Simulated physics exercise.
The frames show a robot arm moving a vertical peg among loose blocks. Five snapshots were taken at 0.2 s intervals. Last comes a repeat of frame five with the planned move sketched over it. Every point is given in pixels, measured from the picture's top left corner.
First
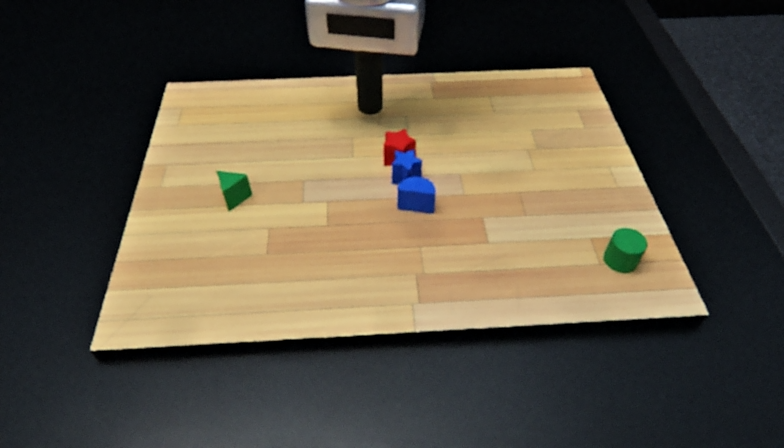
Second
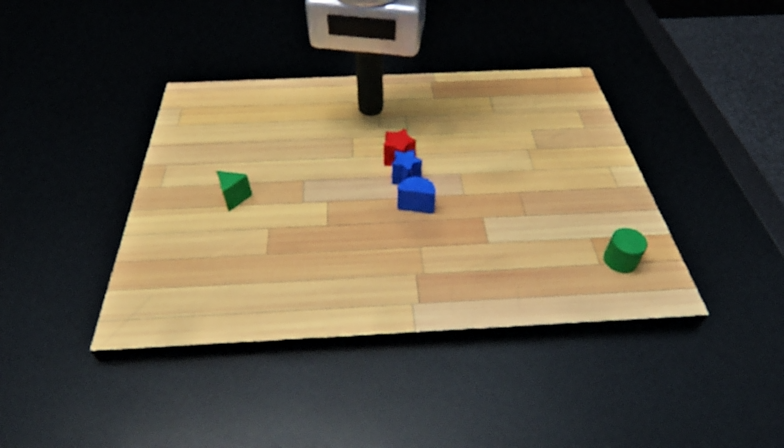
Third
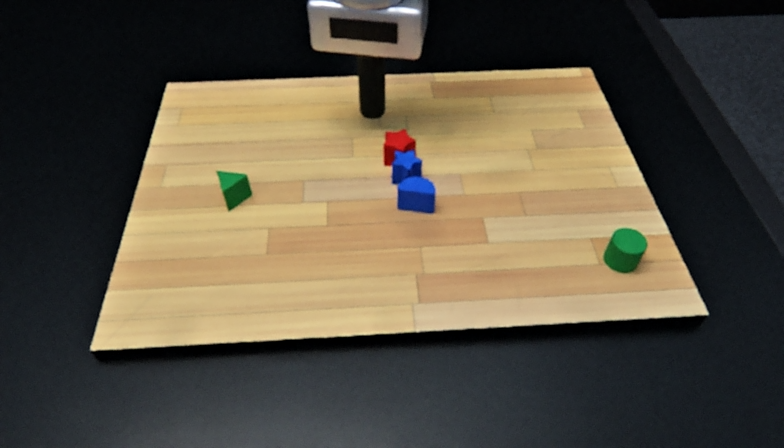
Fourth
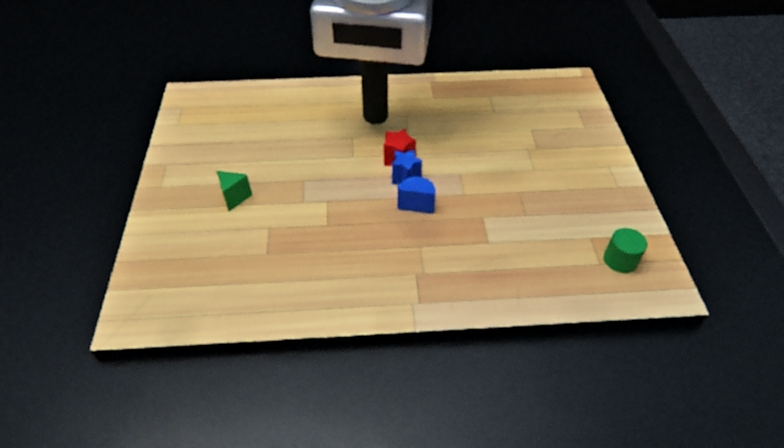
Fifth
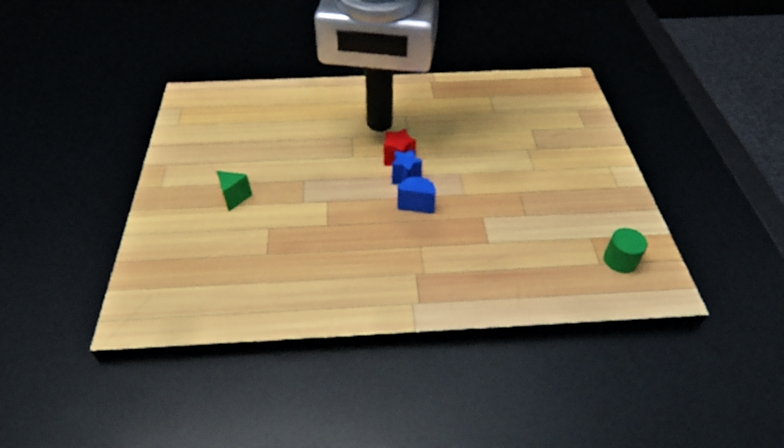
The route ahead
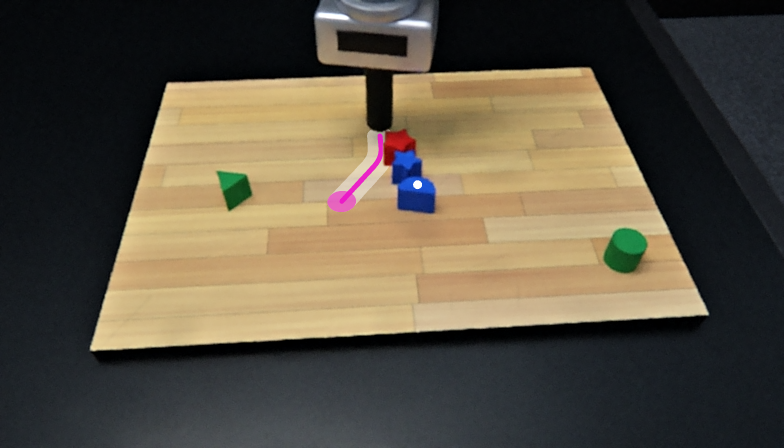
The clip opens on a wooden board with a red star, a blue star and a blue half-round block clustered near the middle, a green triangle at left and a green cylinder at right. The robot arm's black peg barely shifts, then edges slightly down and right toward the red star, while every block stays still.
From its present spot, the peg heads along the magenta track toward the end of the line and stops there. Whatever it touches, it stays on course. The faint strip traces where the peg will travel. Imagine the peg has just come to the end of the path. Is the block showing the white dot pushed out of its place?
The answer is no.
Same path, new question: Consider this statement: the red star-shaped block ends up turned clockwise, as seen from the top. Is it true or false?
This is false.
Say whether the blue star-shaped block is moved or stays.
The block you're asking about gets moved.
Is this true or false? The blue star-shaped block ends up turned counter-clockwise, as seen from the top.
That is false.
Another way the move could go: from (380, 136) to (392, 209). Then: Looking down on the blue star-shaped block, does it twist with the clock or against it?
It spins clockwise.
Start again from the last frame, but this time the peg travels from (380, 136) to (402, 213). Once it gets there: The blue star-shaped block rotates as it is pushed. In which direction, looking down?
It turns clockwise.
Drawn move, from (380, 136) over (379, 158) and (362, 179) to (342, 201); the dot is on the blue half-round block.
What follows on the original path. One third of the way, peg at (379, 148); red star-shaped block at (403, 146), turned 50° anticlockwise; blue star-shaped block at (413, 164), turned 25° clockwise.
Two thirds of the way, peg at (361, 169); red star-shaped block at (402, 146), turned 65° anticlockwise; blue star-shaped block at (414, 164), turned 30° clockwise.
At the end, peg at (341, 190); red star-shaped block at (402, 146), turned 65° anticlockwise; blue star-shaped block at (414, 164), turned 30° clockwise; blue half-round block still.
